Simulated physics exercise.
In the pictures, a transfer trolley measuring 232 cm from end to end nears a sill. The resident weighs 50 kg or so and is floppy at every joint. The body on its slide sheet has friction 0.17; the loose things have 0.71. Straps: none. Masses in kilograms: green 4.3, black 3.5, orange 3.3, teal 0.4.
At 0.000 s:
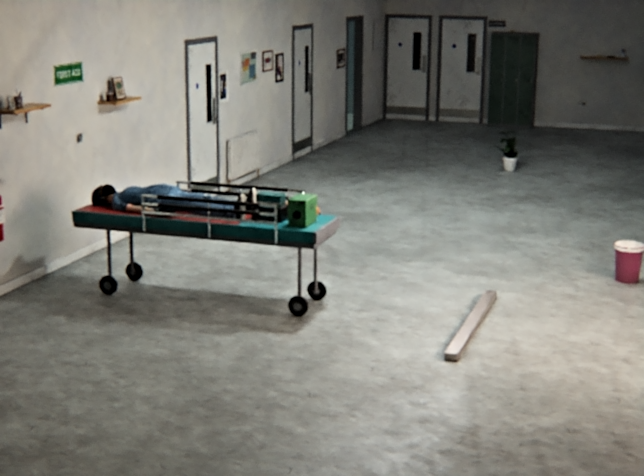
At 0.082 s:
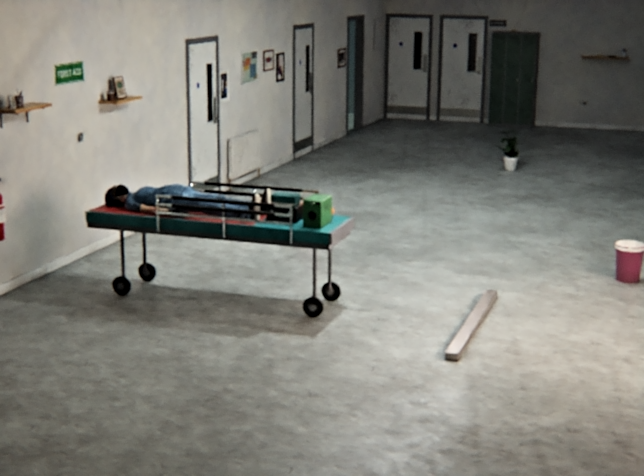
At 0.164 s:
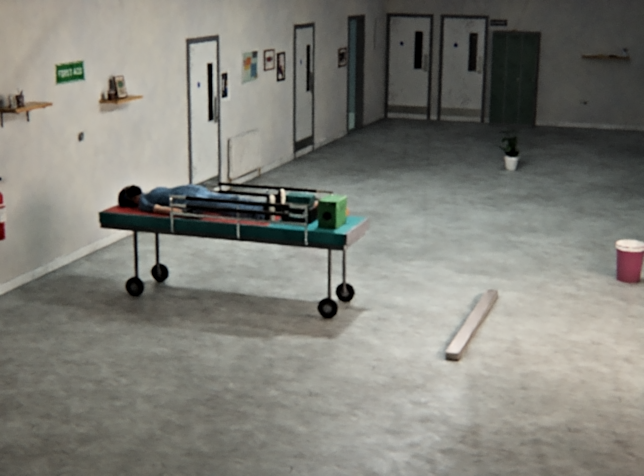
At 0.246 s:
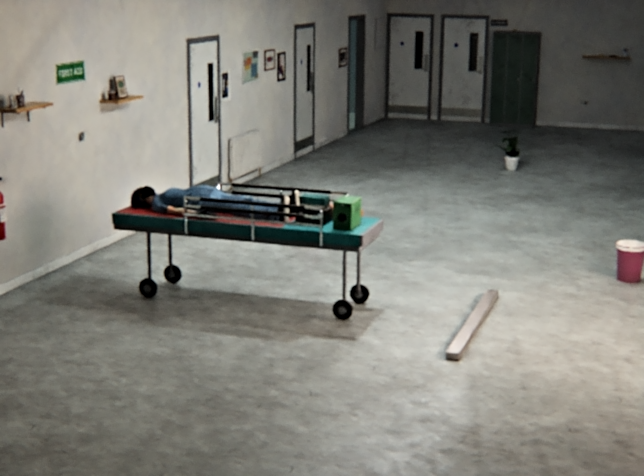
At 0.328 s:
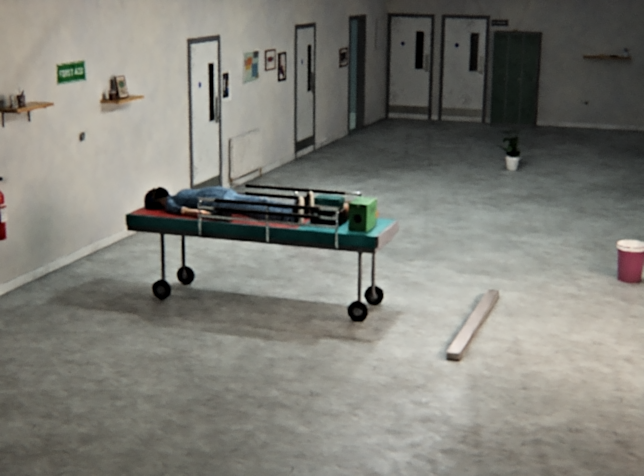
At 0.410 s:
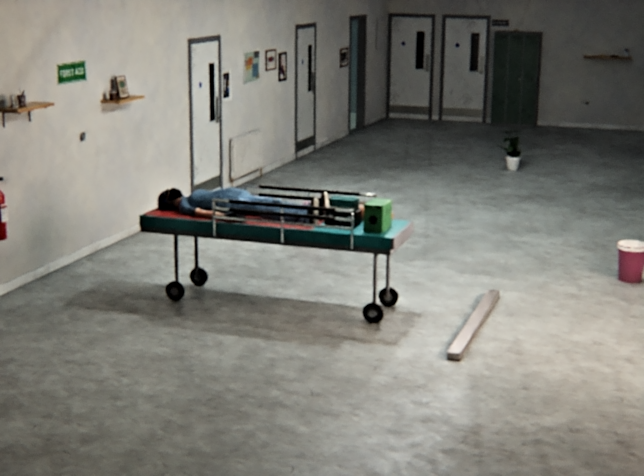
A trolley with a person lying on it and a green box at one end rolled steadily to the right across a grey floor, drawing nearer to a long, low strip lying on the ground.
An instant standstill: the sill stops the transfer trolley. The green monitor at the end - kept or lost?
Lost.
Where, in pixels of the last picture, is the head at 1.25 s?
Near pixel (289, 211).
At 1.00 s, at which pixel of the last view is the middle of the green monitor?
You'd see it close to (478, 223) then.
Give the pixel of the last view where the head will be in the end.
At about (299, 212).
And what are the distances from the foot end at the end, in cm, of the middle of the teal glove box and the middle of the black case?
Result: Teal glove box = 10 cm short, black case = 10 cm short.
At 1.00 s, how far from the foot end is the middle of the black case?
About 40 cm short of it.
The jolt is at 0.85 s.
After 1.00 s the green monitor is 6 cm short of the foot end, tilted 0°, near (478, 223) in the last picture's view.
After 1.25 s the green monitor is 8 cm past the foot end, tilted 15°, near (494, 227) in the last picture's view; the teal glove box 14 cm short of the foot end, tilted 0°.
After 1.55 s the green monitor is 31 cm past the foot end, tilted 105°, near (518, 294) in the last picture's view; the teal glove box 8 cm short of the foot end, tilted 0°.
Final state at 2.0 s, green monitor drops off; black case stays on; orange gas bottle stays on; teal glove box stays on; left ankle stops short of the foot end.
